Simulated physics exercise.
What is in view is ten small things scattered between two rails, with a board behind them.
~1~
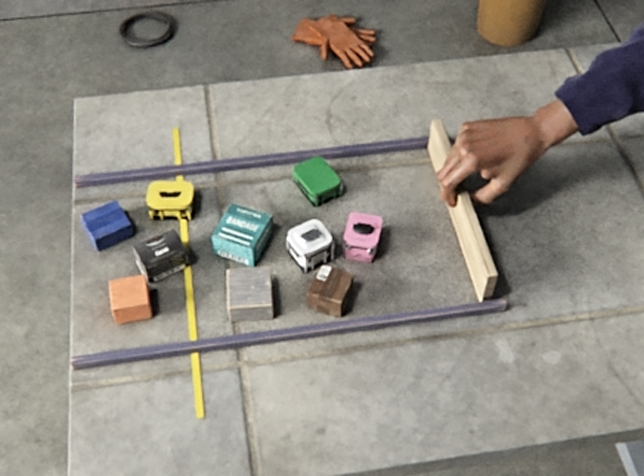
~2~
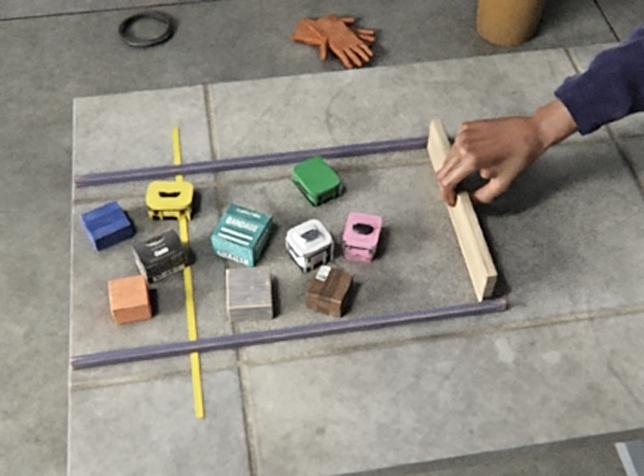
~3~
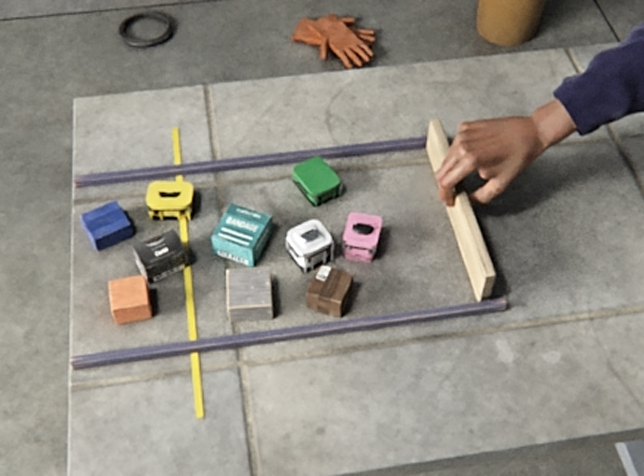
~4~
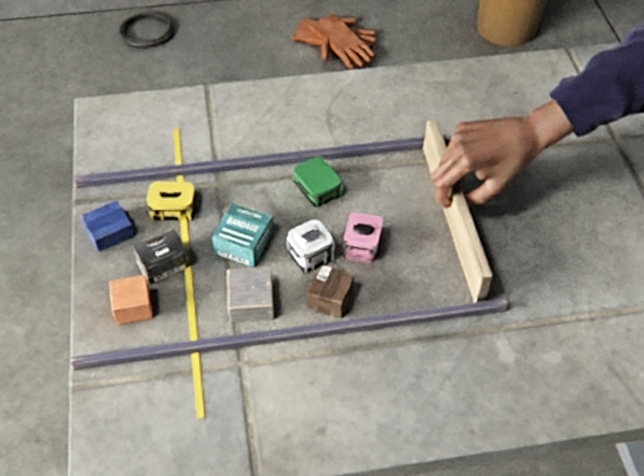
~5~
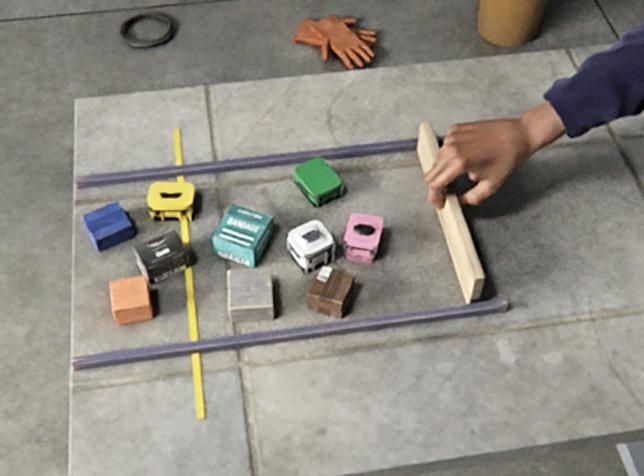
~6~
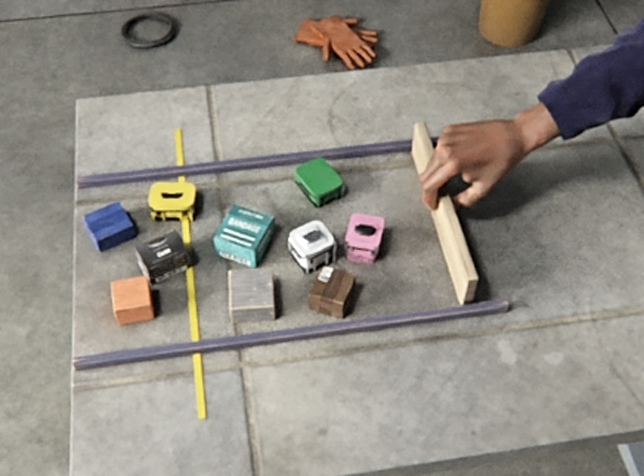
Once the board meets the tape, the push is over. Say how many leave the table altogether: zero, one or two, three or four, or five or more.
The sweep fails to knock any off.
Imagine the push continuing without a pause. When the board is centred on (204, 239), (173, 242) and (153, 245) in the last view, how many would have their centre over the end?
Per position: 0 / 1 / 3.
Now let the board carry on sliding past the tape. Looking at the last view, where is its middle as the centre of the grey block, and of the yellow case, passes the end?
Approx. (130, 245) / approx. (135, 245) for the other.
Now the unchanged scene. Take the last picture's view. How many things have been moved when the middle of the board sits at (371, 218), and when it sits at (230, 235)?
Counting first: 1, next 8.
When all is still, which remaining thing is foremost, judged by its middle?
It is the blue box.
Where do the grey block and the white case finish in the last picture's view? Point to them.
Near (133, 311) and (136, 269).
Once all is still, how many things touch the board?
4 in contact.
Soon after, none off yet; blue box at rest near (109, 226); orange block at rest near (133, 301); black box at rest near (164, 257).
After that, none off yet; blue box at rest near (109, 226); orange block at rest near (133, 301); black box at rest near (162, 257).
And then, none off yet; blue box at rest near (109, 226); orange block at rest near (130, 300); black box displaced about its own width near (128, 260).
In the end, the number that fall off is zero.
